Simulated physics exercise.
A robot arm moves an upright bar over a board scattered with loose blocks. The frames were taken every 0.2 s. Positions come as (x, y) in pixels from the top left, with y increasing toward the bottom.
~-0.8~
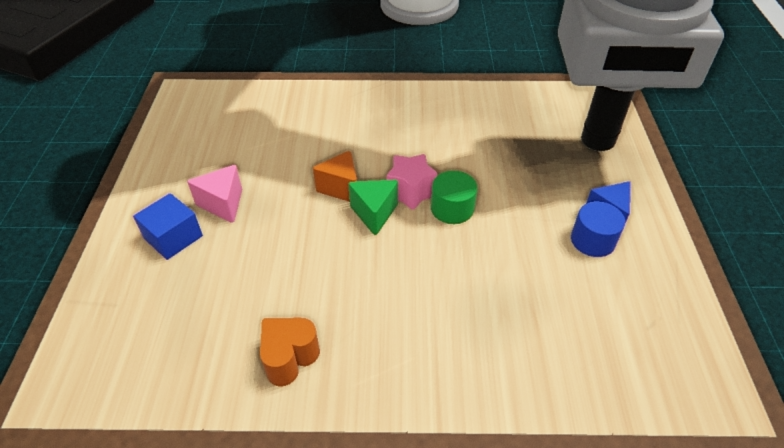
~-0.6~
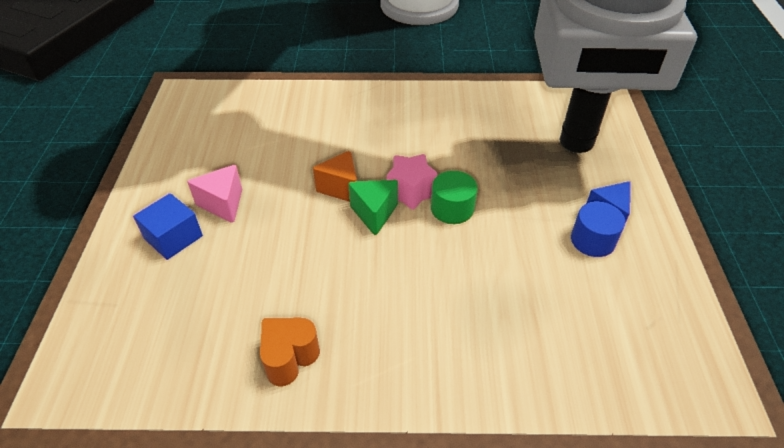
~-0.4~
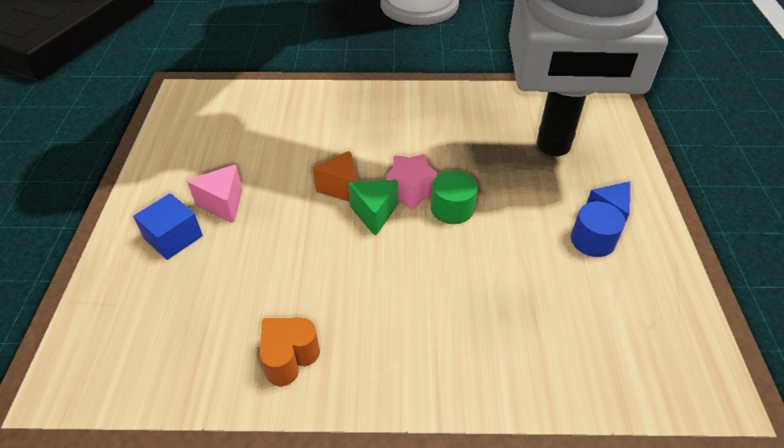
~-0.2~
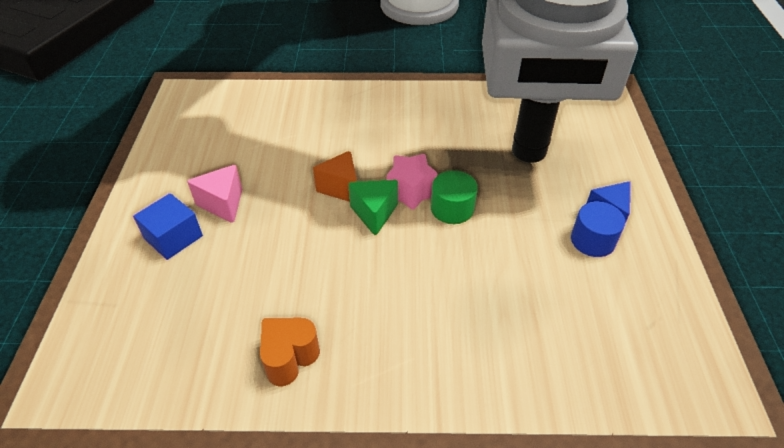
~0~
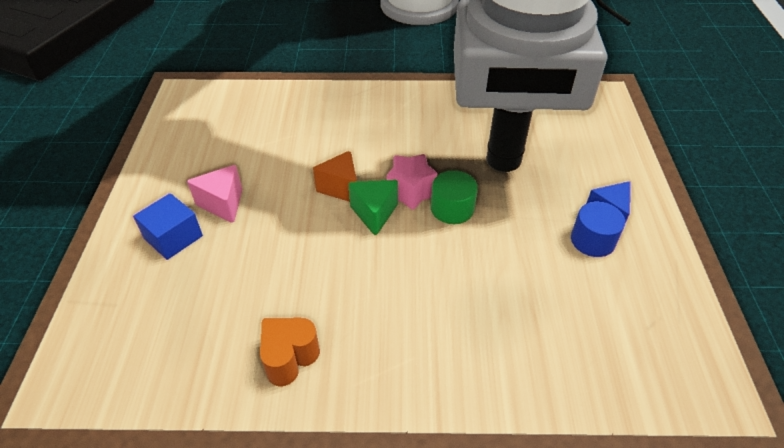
Robot arm moving an upright black bar steadily left and slightly nearer above a wooden board of scattered, motionless coloured blocks.
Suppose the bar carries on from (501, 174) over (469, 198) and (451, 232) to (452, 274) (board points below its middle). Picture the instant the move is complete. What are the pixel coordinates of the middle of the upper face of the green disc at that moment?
Its top middle will sit at (408, 224).
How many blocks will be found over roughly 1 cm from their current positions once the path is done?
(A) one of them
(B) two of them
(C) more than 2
Letter A.
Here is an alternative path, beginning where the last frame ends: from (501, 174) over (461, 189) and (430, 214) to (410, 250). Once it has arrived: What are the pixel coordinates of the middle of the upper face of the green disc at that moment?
Close to (428, 260).
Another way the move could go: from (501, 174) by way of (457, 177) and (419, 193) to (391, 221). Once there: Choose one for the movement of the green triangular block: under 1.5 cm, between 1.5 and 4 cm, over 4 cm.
It moves more than 4 cm.
The first path, step by step. One third of the way, bar (470, 185); green disc (443, 194).
Two thirds of the way, bar (452, 220); green disc (412, 219).
At the end, bar (454, 262); pink star in place; green disc (408, 224).
